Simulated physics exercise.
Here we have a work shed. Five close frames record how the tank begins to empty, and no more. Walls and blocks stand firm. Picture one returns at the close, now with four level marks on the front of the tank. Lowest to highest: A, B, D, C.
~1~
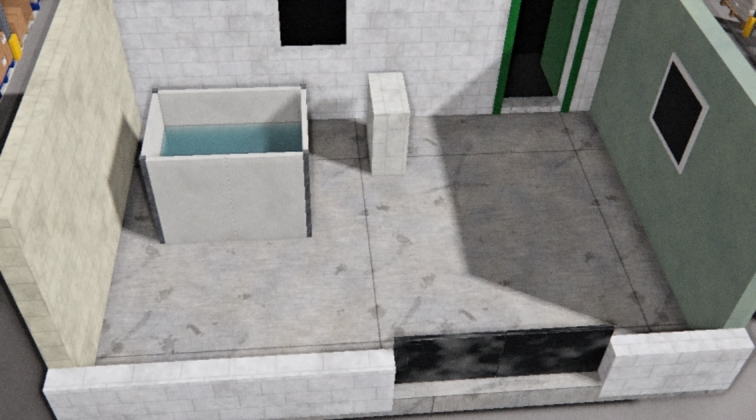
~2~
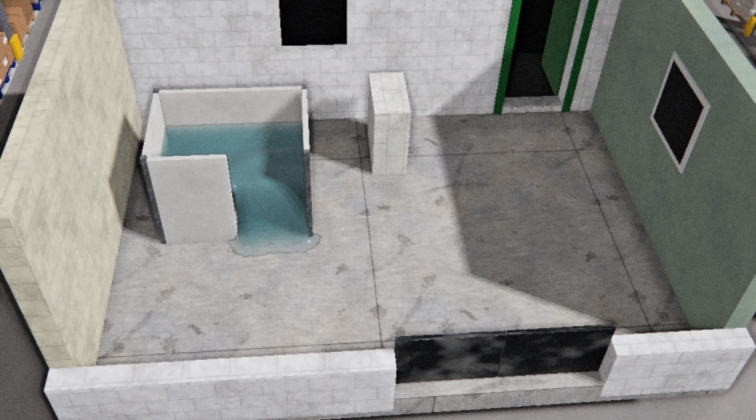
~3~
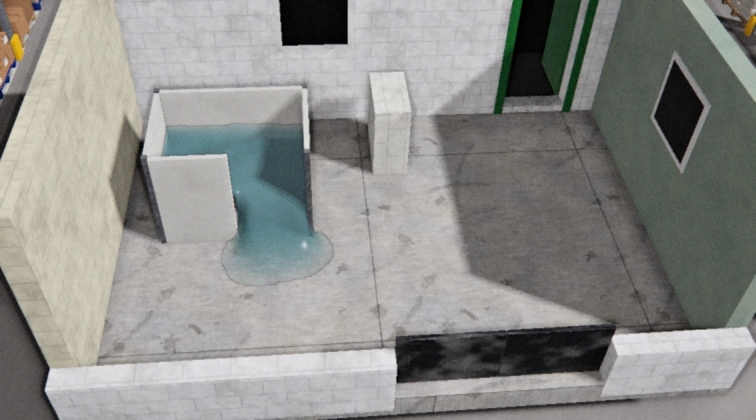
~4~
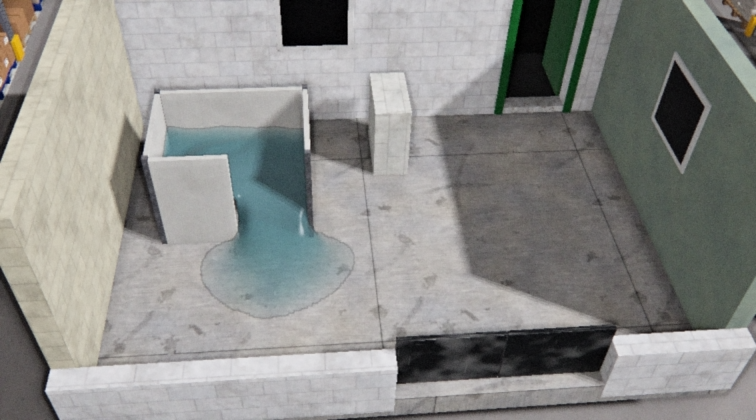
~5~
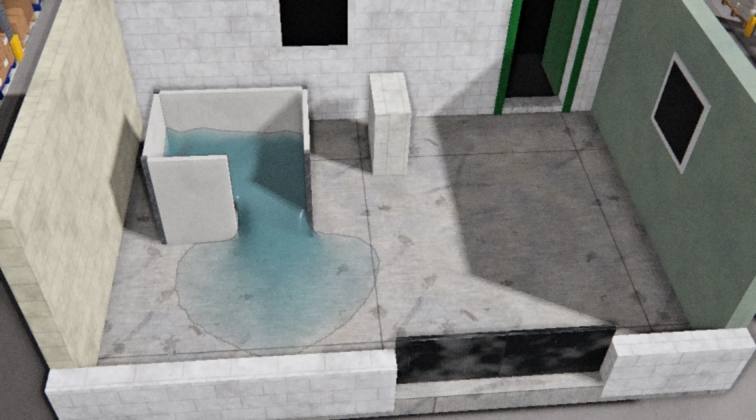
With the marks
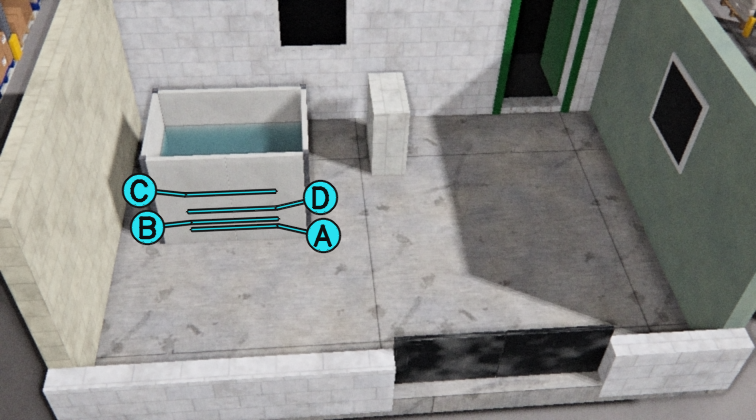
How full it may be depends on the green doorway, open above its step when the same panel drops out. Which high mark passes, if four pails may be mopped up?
Line C just does it.
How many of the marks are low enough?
All of the four.
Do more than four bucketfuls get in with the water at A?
No, not at all.
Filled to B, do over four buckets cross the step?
No.
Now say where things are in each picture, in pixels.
The first frame shows water in the tank at rest, its middle at (232, 154); foot of the green doorway at (530, 112); shut gate at (503, 339).
The second frame shows front seen at (312, 240), 1 % of the ground wet.
The third frame shows front seen at (236, 274), 3 % of the ground wet.
The fourth frame shows front seen at (262, 311), 6 % of the ground wet.
The fifth frame shows front seen at (348, 306), 11 % of the ground wet.
On the marked copy, A at (235, 227); B at (234, 220); C at (230, 193); D at (232, 209); from the bottom up A, B, D, C.
With A, nothing gets over.
With B, nothing gets over.
With C, a splash gets over, under a bucket.
With D, nothing gets over.
